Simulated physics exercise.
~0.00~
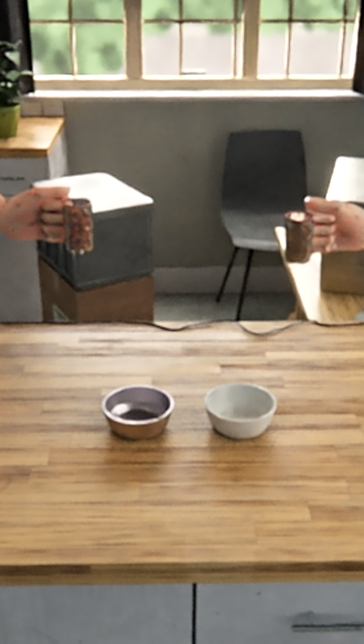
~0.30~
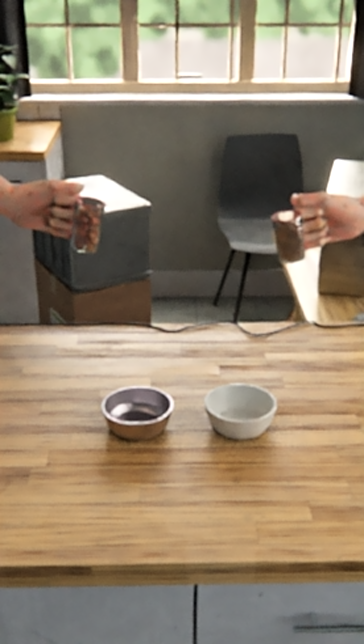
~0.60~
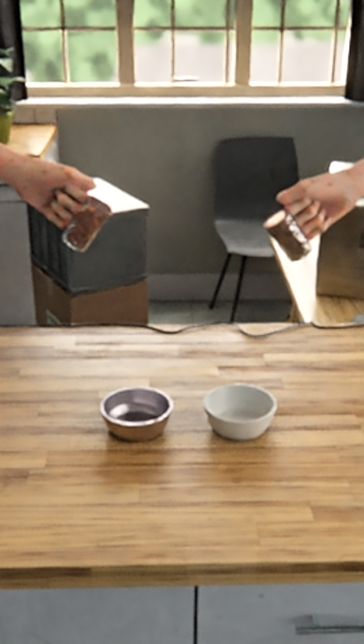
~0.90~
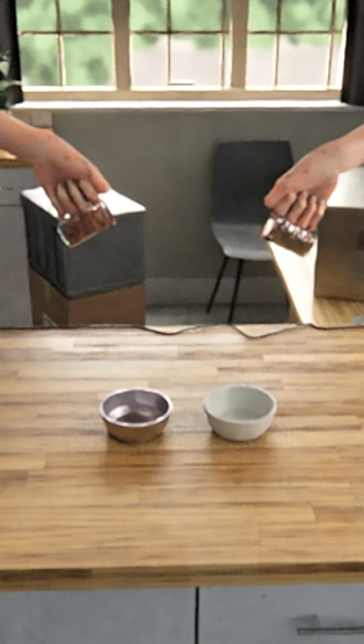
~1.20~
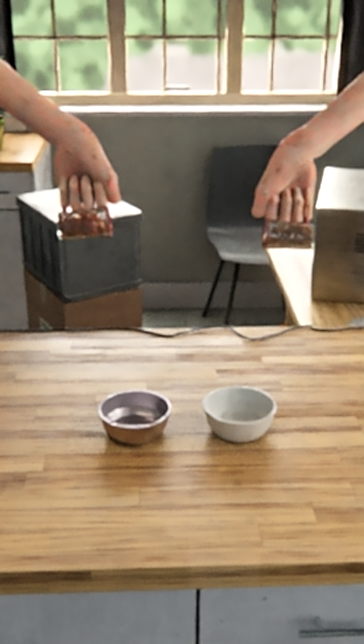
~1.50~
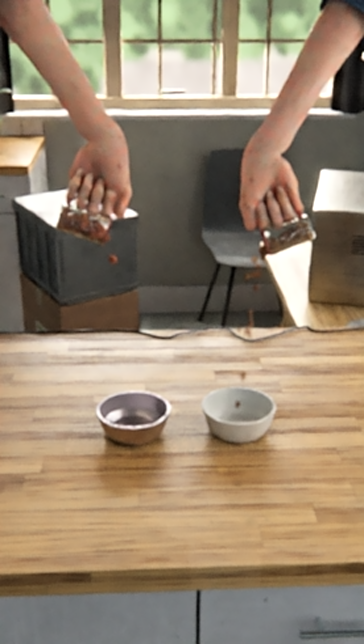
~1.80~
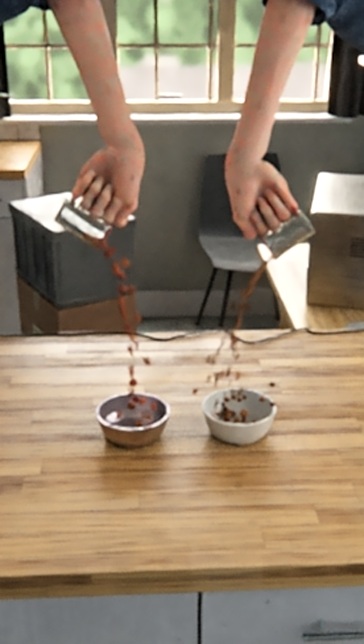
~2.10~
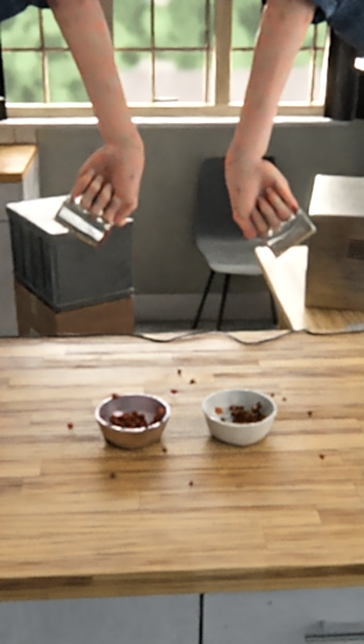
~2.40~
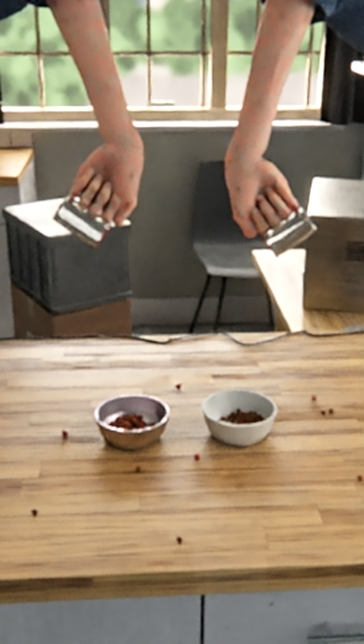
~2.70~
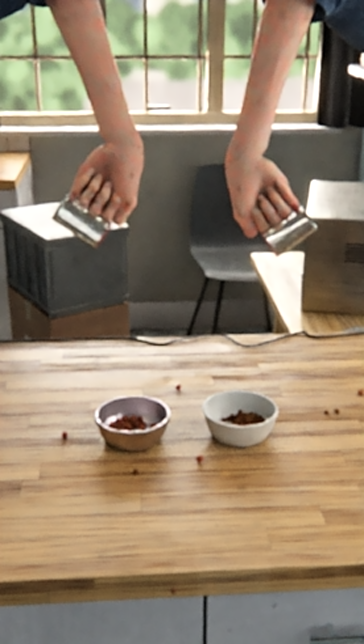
Two hands tip cups of reddish bits into two bowls, scattering some onto the table.
